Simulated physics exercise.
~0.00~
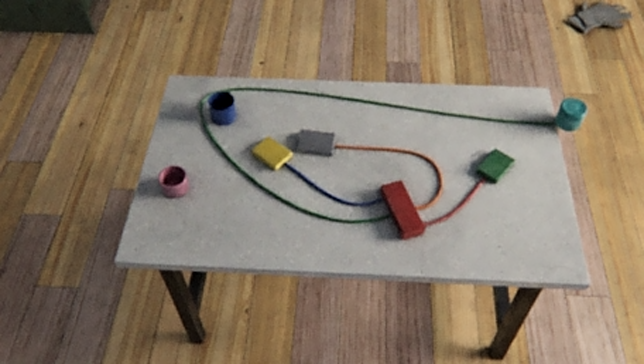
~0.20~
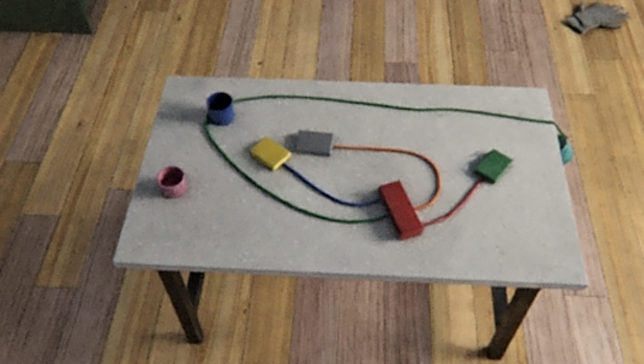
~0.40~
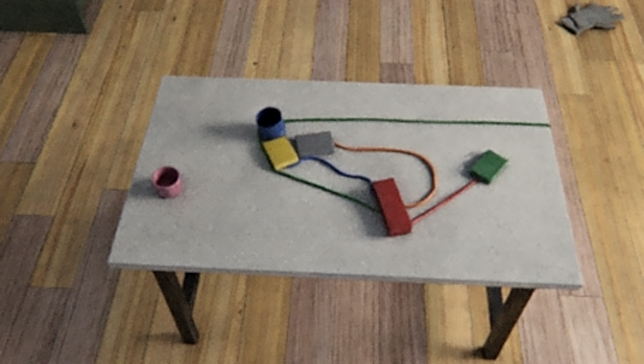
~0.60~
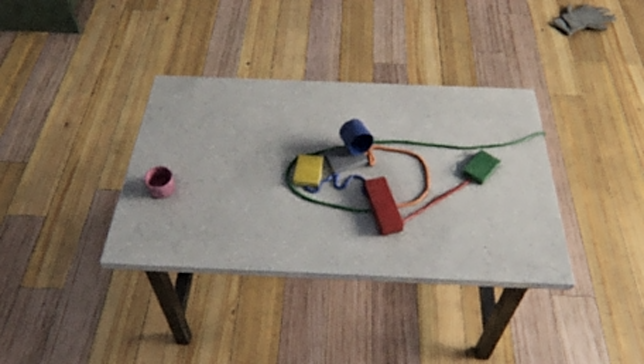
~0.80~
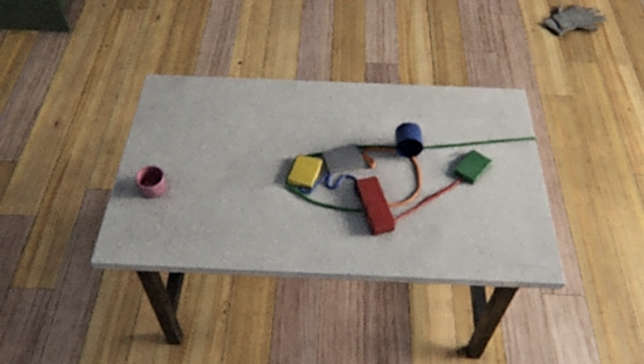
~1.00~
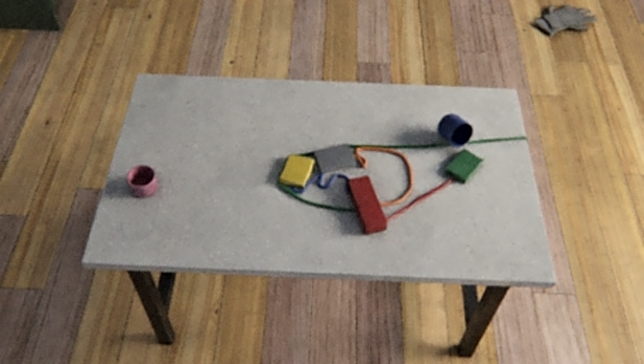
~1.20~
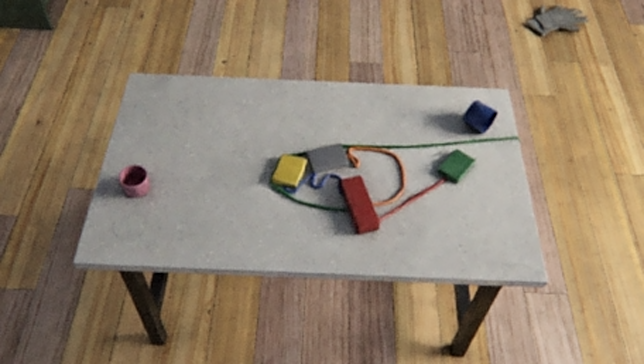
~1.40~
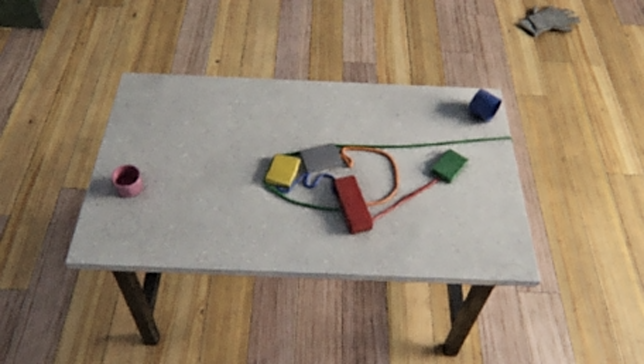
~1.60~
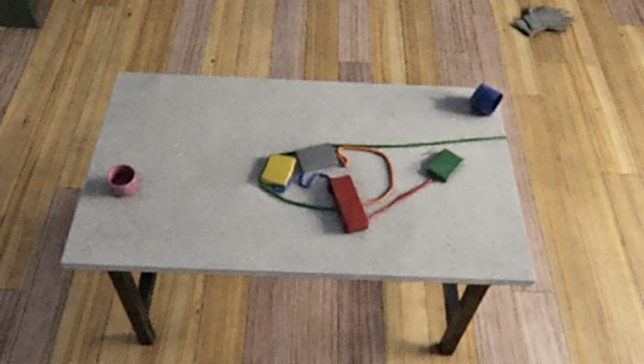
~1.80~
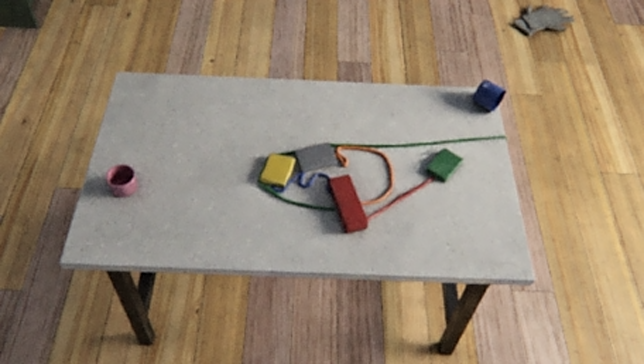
A small teal object dropped off the right edge of a table, and its green cable pulled tight, tipping the blue cup and sweeping it to the far right corner, while the yellow and grey blocks shifted right and the pink mug and green block stayed put.
